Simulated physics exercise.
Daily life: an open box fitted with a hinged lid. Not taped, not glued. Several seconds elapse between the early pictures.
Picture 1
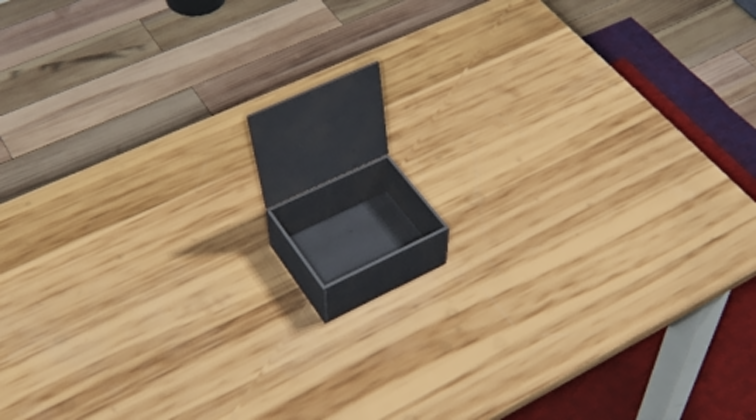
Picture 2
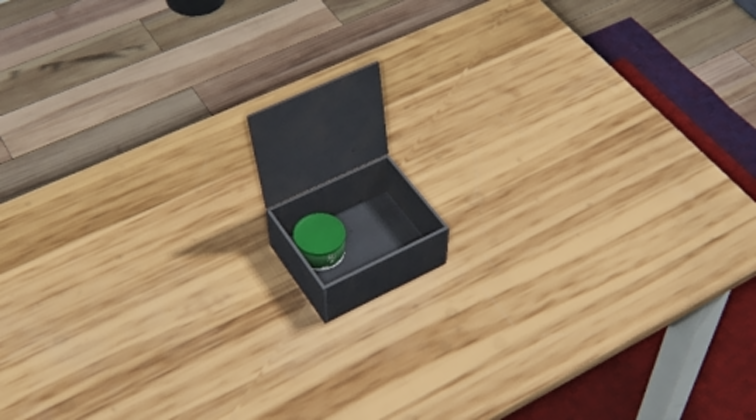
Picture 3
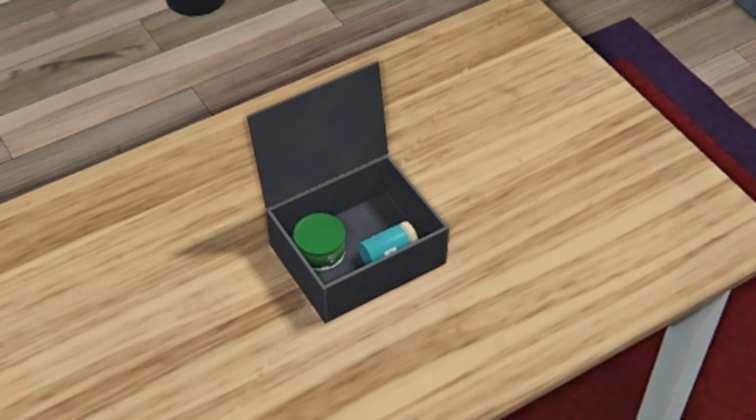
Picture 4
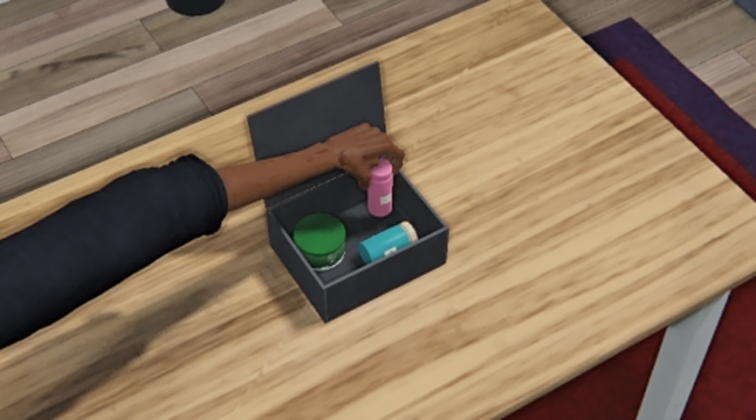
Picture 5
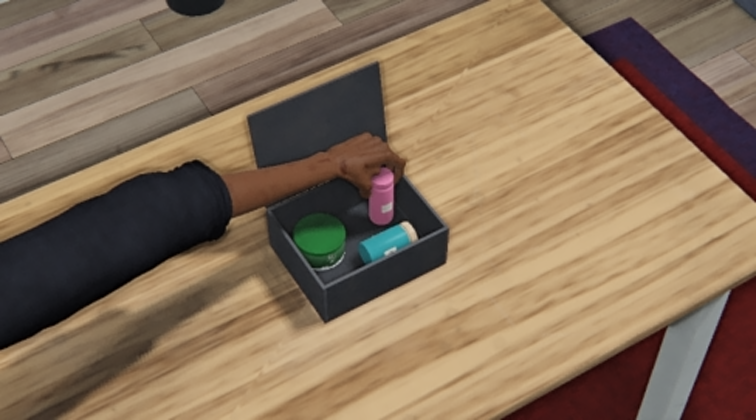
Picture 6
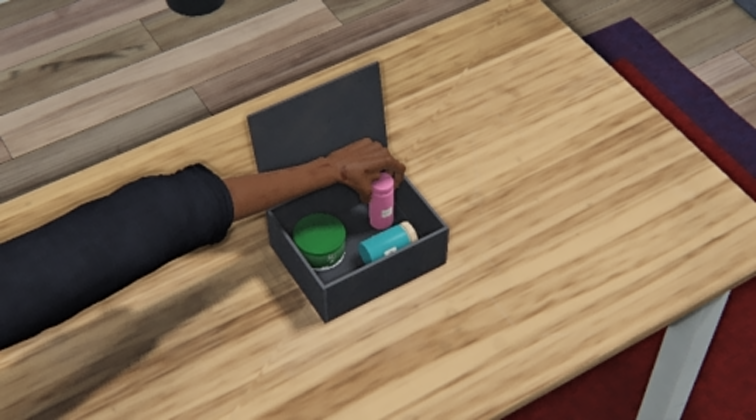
On a wooden table, an open black box held first a green tub, then also a teal bottle on its side, before a hand from the left lowered a pink shaker in, still gripping it.
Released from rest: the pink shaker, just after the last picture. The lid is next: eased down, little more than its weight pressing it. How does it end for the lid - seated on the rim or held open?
For the lid it ends held open.
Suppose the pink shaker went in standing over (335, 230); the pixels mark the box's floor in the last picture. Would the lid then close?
Lid down.
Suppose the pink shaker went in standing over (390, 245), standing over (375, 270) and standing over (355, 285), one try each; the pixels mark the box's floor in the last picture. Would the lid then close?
The first attempt ends with the lid lying shut, the second with it standing open, and the third with it standing open.
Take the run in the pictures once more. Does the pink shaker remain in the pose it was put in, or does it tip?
As it turns out, it keeps its original angle.
Then, 1.30 s on from there, lid 85° above the rim.
Then, 1.60 s on from there, lid 61° above the rim.
Then, 1.80 s on from there, lid 33° above the rim.
In the end, lid 22° above the rim; all 3 unmoved. At the end, from the last picture's camera, pink shaker near (381, 202).
